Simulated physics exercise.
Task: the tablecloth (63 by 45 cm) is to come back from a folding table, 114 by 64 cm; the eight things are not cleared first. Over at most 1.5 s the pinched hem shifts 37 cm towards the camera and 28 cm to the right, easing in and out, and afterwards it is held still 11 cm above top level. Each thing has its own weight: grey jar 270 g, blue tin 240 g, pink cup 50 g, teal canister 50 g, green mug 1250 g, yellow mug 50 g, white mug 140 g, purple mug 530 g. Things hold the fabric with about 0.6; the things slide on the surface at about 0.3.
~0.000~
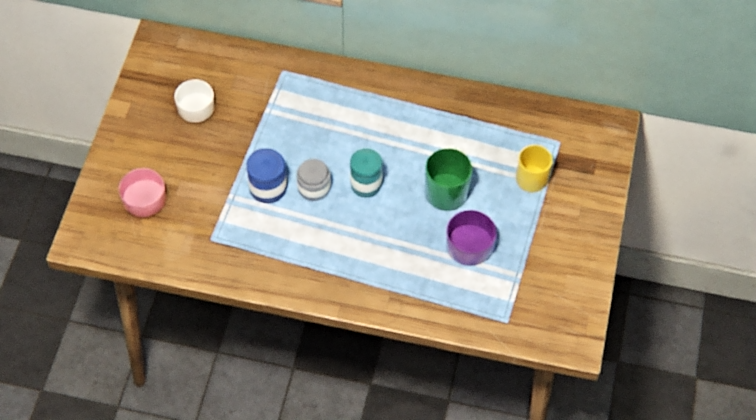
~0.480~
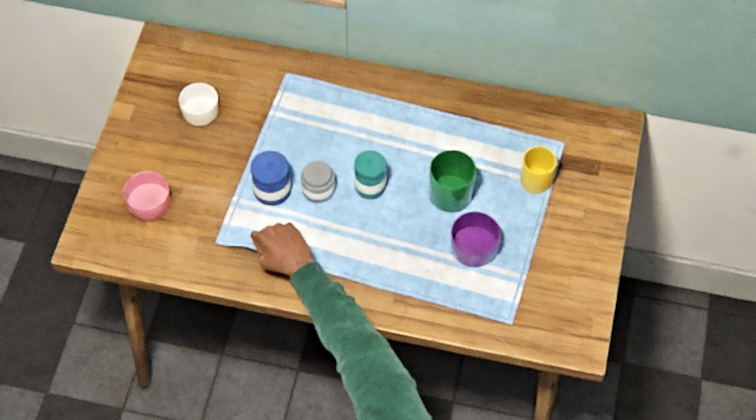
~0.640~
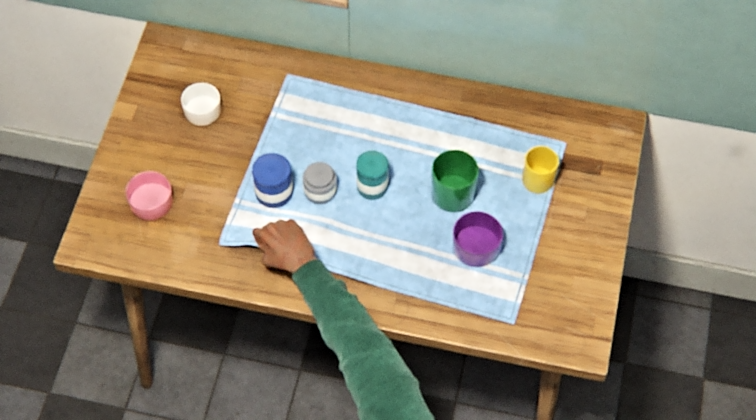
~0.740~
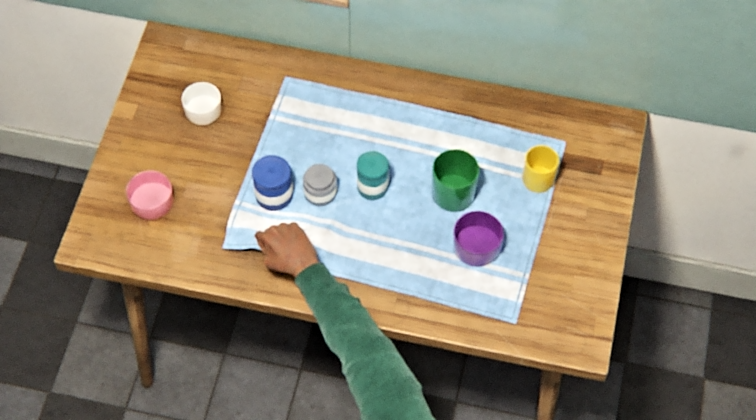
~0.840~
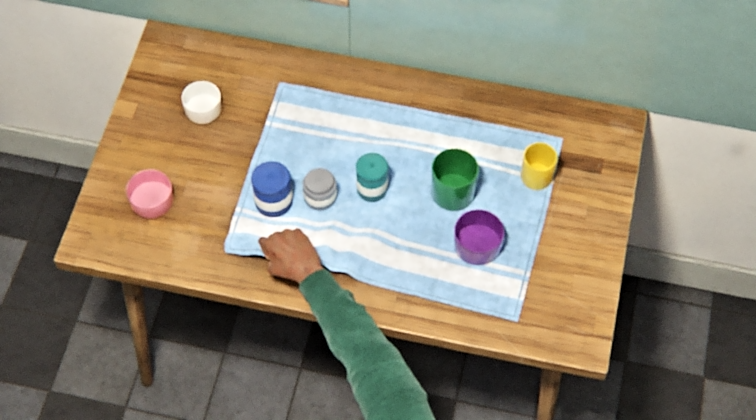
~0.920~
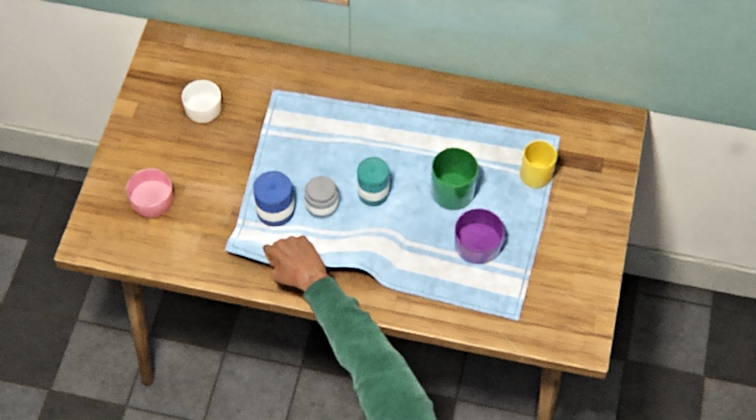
In this clip, a hand in a green sleeve reaches onto a wooden table and pinches the near edge of a blue-and-white cloth, then draws it slightly towards the camera, wrinkling it as the blue and grey containers shift a little.
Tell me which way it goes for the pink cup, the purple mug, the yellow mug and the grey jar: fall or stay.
Here it is: The pink cup will stay, the purple mug will stay, the yellow mug will stay, the grey jar will fall.
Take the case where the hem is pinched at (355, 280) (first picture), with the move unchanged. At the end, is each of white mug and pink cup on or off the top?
In that case: White mug stays on, pink cup stays up.
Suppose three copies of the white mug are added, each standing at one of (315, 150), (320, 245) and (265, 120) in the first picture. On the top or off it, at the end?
Log, listed order - lost / lost / lost.
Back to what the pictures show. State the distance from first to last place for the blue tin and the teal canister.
About: Blue tin off the top, teal canister 35 cm.
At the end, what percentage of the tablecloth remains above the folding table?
About 55 per cent.
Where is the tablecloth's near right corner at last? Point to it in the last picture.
In the final picture it's somewhere around (559, 303).
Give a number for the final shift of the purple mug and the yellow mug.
Purple mug 10 cm, yellow mug 20 cm.
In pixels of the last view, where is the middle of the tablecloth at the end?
Roughly at (369, 307) in the last picture.
At 1.2 s, 95 % of the tablecloth is still over the top; grey jar 15 cm off its start, yellow mug 3 cm off its start, blue tin 18 cm off its start.
At 1.5 s, 85 % of the tablecloth is still over the top; grey jar lifted 51 cm, yellow mug 11 cm off its start, purple mug 2 cm off its start.
At 1.8 s, 65 % of the tablecloth is still over the top; yellow mug 18 cm off its start at (455, 159), grey jar lifted 157 cm, purple mug 6 cm off its start at (477, 255).
At 2.1 s, 55 % of the tablecloth is still over the top; yellow mug 22 cm off its start, grey jar lifted 175 cm, purple mug 9 cm off its start.
At 3.7 s, 55 % of the tablecloth is still over the top; grey jar over the edge, yellow mug 22 cm off its start at (438, 175), purple mug 10 cm off its start at (470, 271), pink cup 0 cm off its start at (149, 187).
